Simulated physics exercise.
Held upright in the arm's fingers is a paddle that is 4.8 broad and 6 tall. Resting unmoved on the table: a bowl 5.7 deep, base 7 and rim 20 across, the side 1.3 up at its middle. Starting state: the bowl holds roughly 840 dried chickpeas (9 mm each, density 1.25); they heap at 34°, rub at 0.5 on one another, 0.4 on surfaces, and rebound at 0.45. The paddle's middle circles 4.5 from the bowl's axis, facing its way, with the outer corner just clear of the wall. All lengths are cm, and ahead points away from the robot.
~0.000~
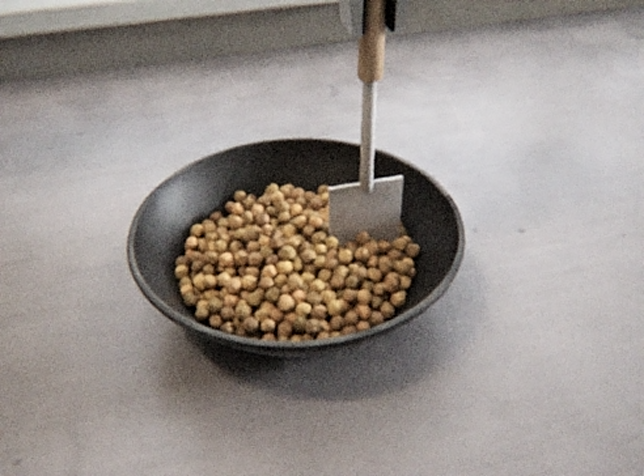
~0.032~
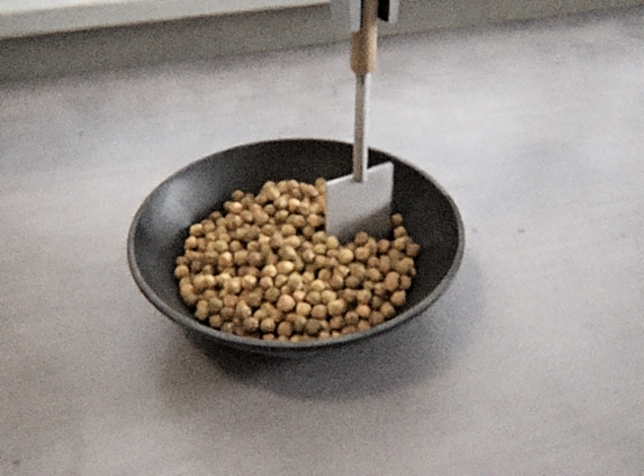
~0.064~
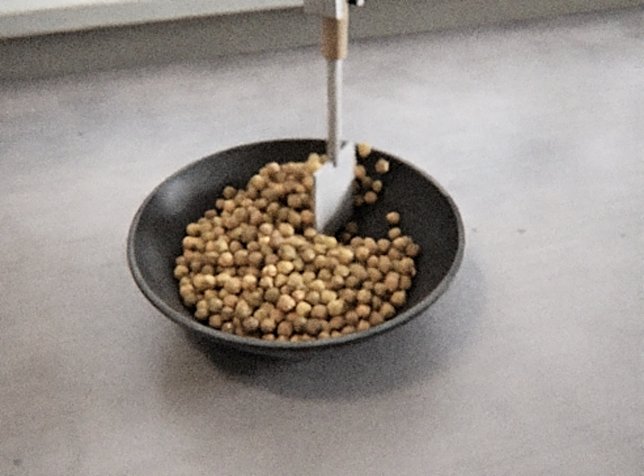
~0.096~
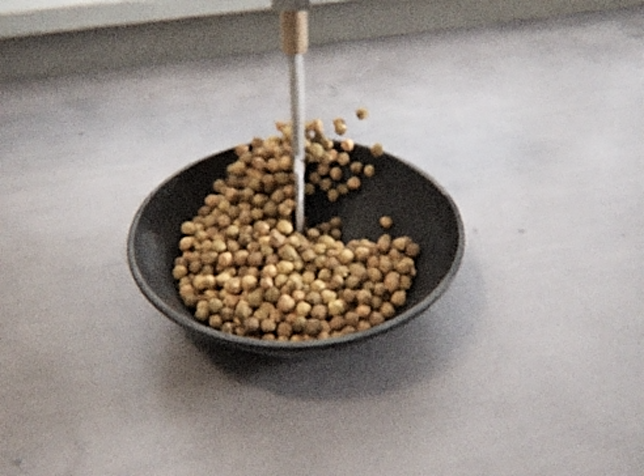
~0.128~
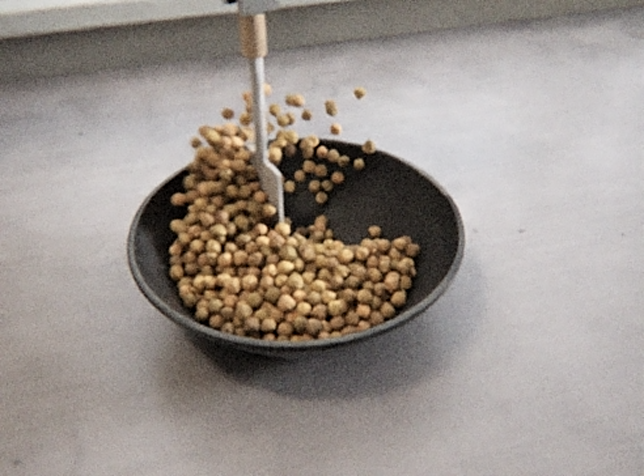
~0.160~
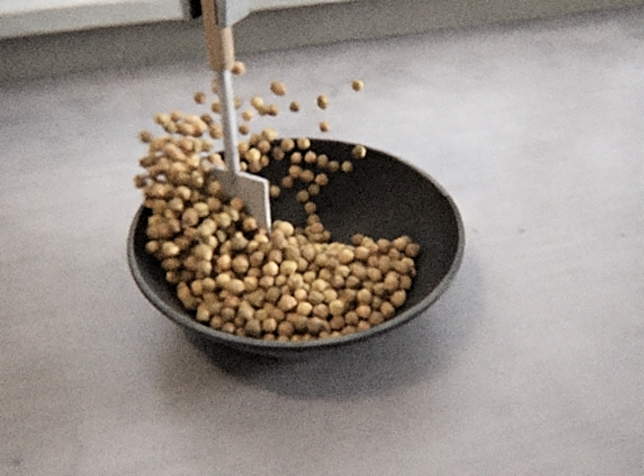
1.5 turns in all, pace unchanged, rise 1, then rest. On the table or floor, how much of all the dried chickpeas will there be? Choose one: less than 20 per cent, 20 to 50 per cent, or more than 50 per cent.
The share is 20 to 50 per cent.
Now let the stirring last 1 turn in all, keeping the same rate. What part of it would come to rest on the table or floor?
35 %.
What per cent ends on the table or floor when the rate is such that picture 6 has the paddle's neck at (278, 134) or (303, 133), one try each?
Well, about 20 percent the first time and about 15 percent the second.
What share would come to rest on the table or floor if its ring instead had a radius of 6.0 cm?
Close to 10 in a hundred then.
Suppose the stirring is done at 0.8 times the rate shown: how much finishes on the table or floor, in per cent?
35 %.
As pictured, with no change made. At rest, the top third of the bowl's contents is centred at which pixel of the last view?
It is centred near (290, 256).
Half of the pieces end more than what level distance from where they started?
Reading: Around 9 cm.
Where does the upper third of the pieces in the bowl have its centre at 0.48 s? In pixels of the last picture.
Centre, approx.: (308, 215).
After 0.32 s, 290° round, highest piece 13 above the table; 638 in the bowl, 93 on the table or floor, 108 in flight or on the tool.
After 0.48 s, 84° round, highest piece 10 above the table; 540 in the bowl, 251 on the table or floor, 48 in flight or on the tool.
After 0.76 s, 180° round, highest piece 5 above the table; 517 in the bowl, 322 on the table or floor.
After 1.46 s, 180° round, highest piece 5 above the table; 517 in the bowl, 322 on the table or floor.
In the end, 517 in the bowl, 322 on the table or floor. That is 38 % on the table or floor.
